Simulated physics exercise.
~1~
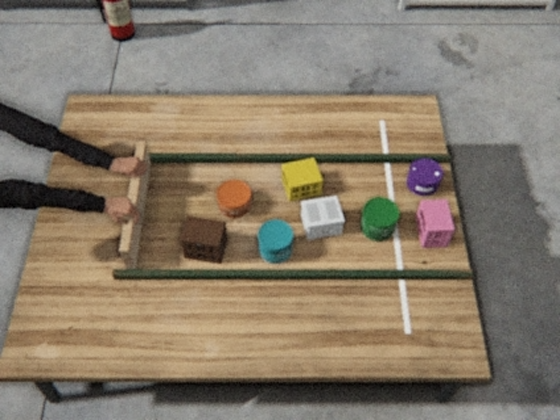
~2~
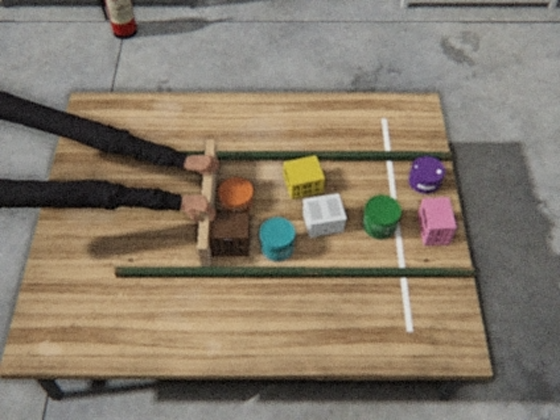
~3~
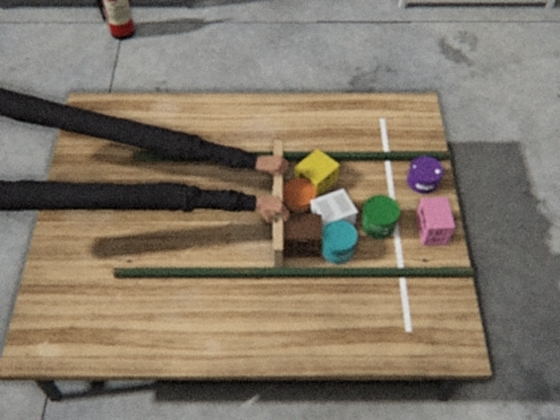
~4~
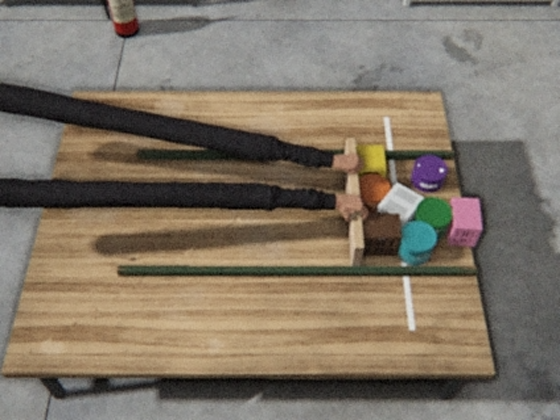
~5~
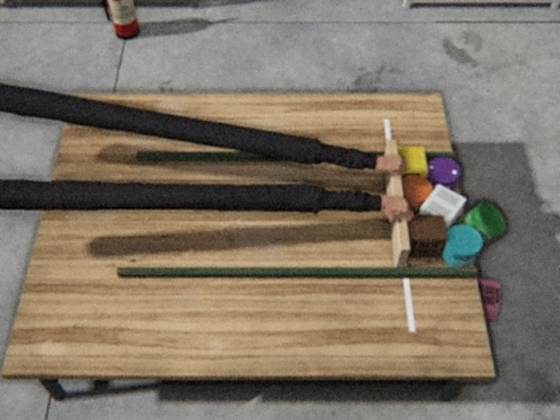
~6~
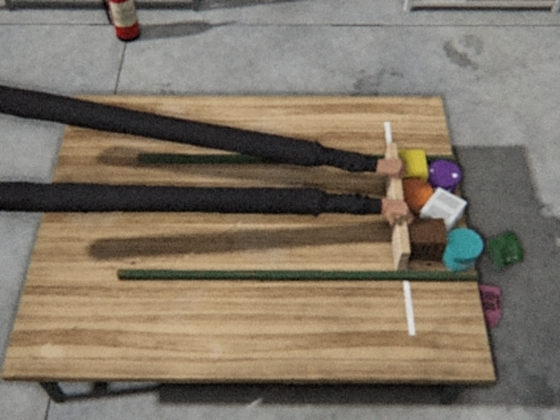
Two hands pushing a plank rightward across a wooden table, bunching colourful blocks and tubs until the pink and green ones fall off.
